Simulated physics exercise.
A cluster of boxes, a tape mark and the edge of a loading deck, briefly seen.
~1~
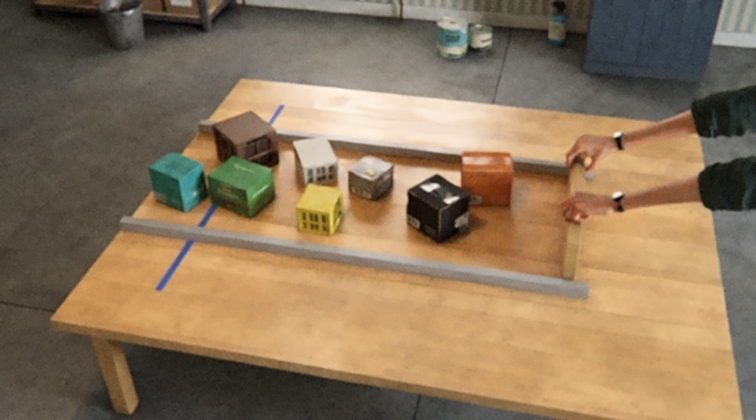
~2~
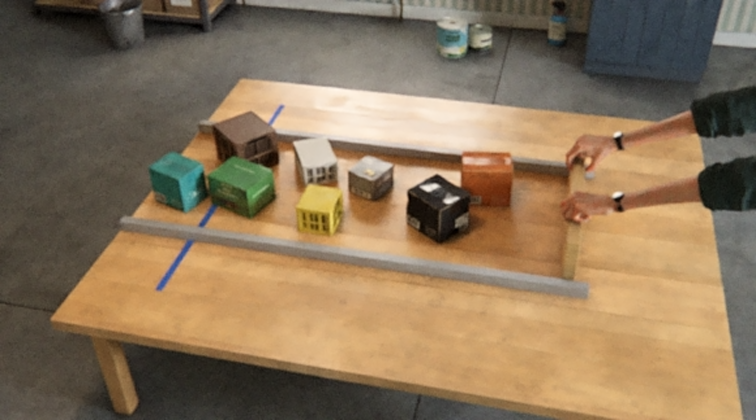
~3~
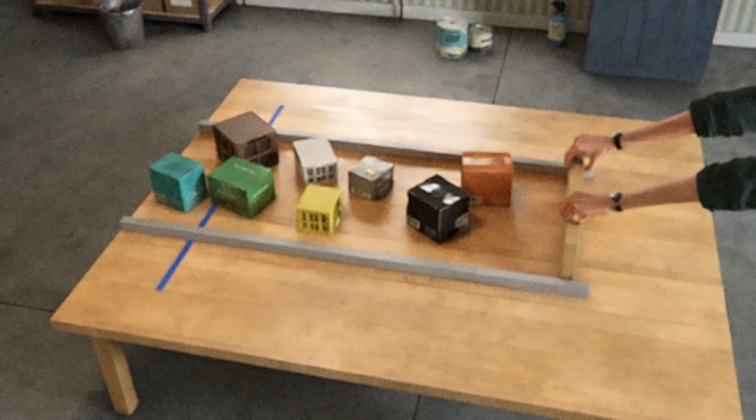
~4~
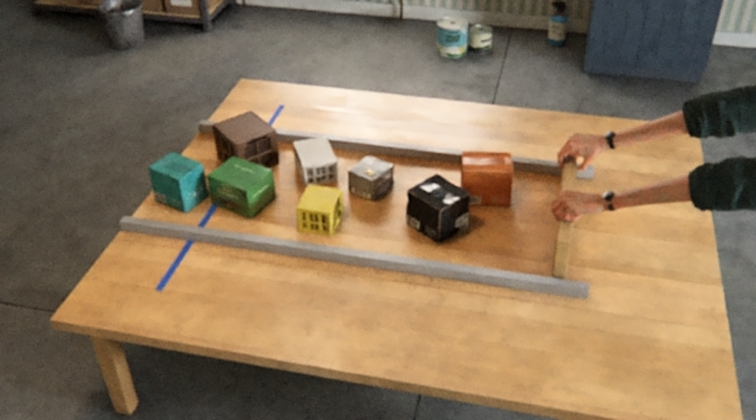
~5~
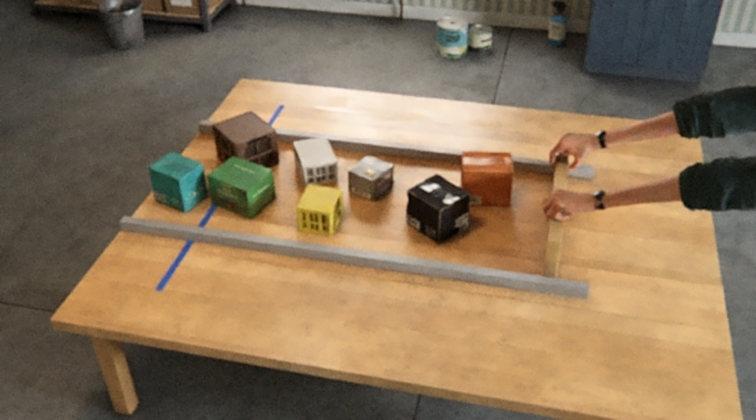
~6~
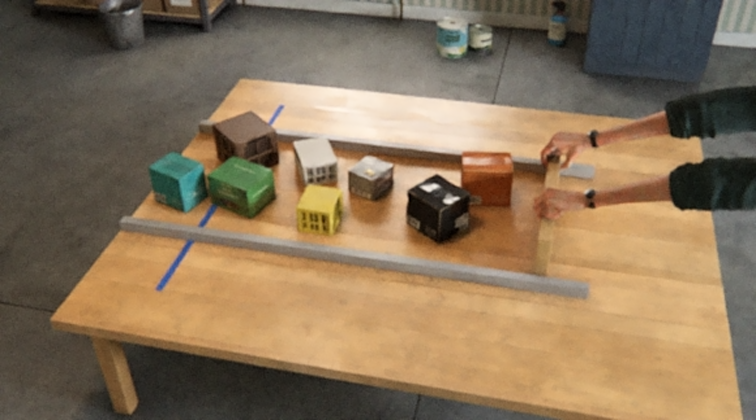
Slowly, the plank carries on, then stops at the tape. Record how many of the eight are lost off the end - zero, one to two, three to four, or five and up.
Lost off the end: Three to four.
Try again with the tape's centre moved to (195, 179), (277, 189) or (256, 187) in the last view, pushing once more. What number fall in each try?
Respectively, 6, 1 and 3.
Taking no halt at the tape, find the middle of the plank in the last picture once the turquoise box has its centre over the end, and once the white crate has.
I'd put it close to (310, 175), and close to (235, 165) for the other one.
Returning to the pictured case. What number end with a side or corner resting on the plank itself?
The count is 2.
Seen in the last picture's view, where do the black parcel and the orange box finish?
Taking them in turn, first comes (193, 185), then (220, 144).
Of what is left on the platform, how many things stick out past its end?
The number would be 2.
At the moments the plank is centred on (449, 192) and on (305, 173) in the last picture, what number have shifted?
At first I count 2, and then 8.
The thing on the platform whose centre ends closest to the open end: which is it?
The yellow crate is the one.
Soon after, none off yet; turquoise box at rest near (179, 182); brown crate at rest near (246, 144); green box at rest near (242, 187).
In the end, the number that fall off is three or four; gone, white crate, green box, brown crate and turquoise box.
